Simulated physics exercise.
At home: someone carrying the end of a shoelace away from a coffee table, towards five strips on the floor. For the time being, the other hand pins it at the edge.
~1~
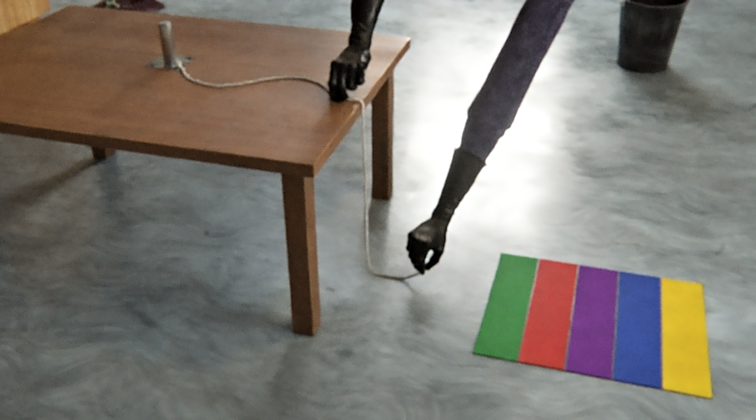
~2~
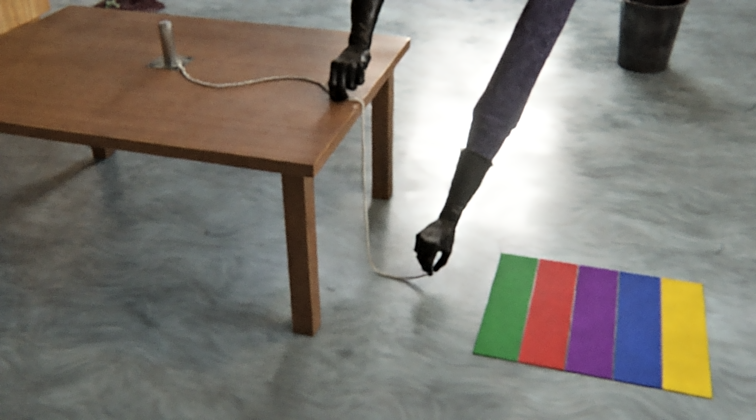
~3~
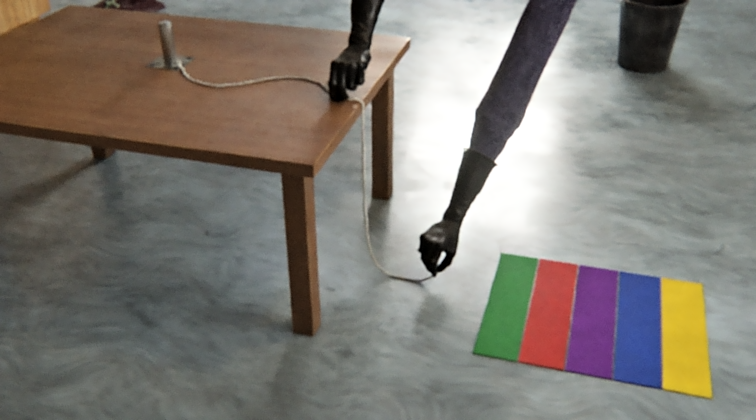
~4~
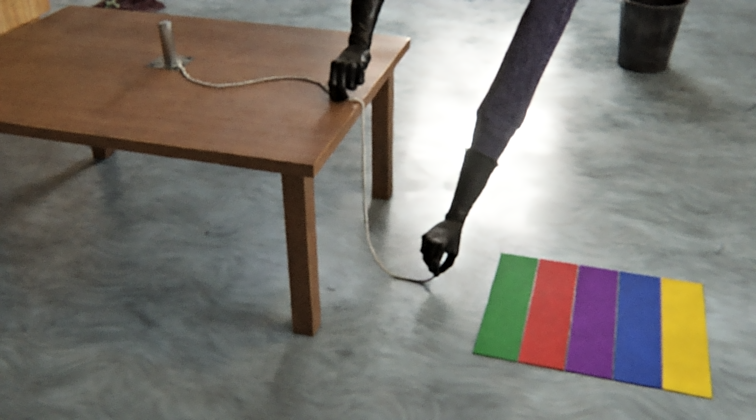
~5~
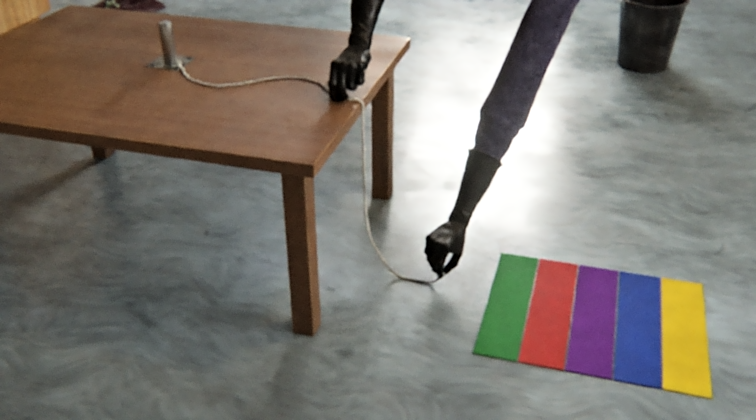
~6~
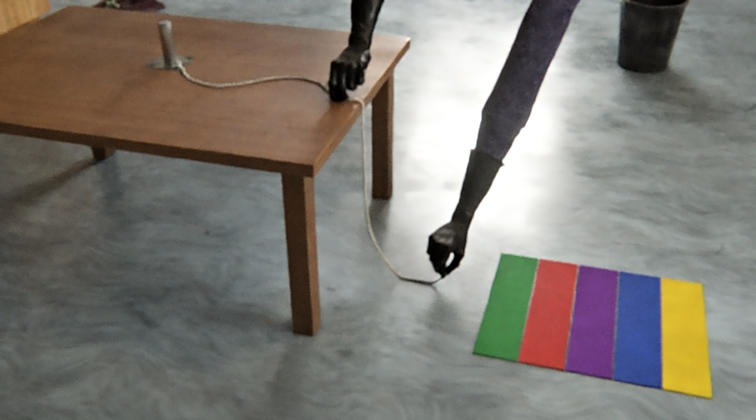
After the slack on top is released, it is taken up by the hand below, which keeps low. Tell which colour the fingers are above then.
They are above purple.
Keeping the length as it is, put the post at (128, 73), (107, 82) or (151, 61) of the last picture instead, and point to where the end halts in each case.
Going by the last picture, roughly (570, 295), (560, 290) and (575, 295).
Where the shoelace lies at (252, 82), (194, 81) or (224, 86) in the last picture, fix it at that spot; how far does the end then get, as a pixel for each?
Try 1: (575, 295); try 2: (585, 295); try 3: (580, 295).
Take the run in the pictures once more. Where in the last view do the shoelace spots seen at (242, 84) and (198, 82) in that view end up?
(270, 80) for the first, (230, 72) for the second.
A little later, end near (539, 289); over red.
Next, end near (580, 296); over purple.
When it is tight, end near (604, 300); over purple. The purple one.
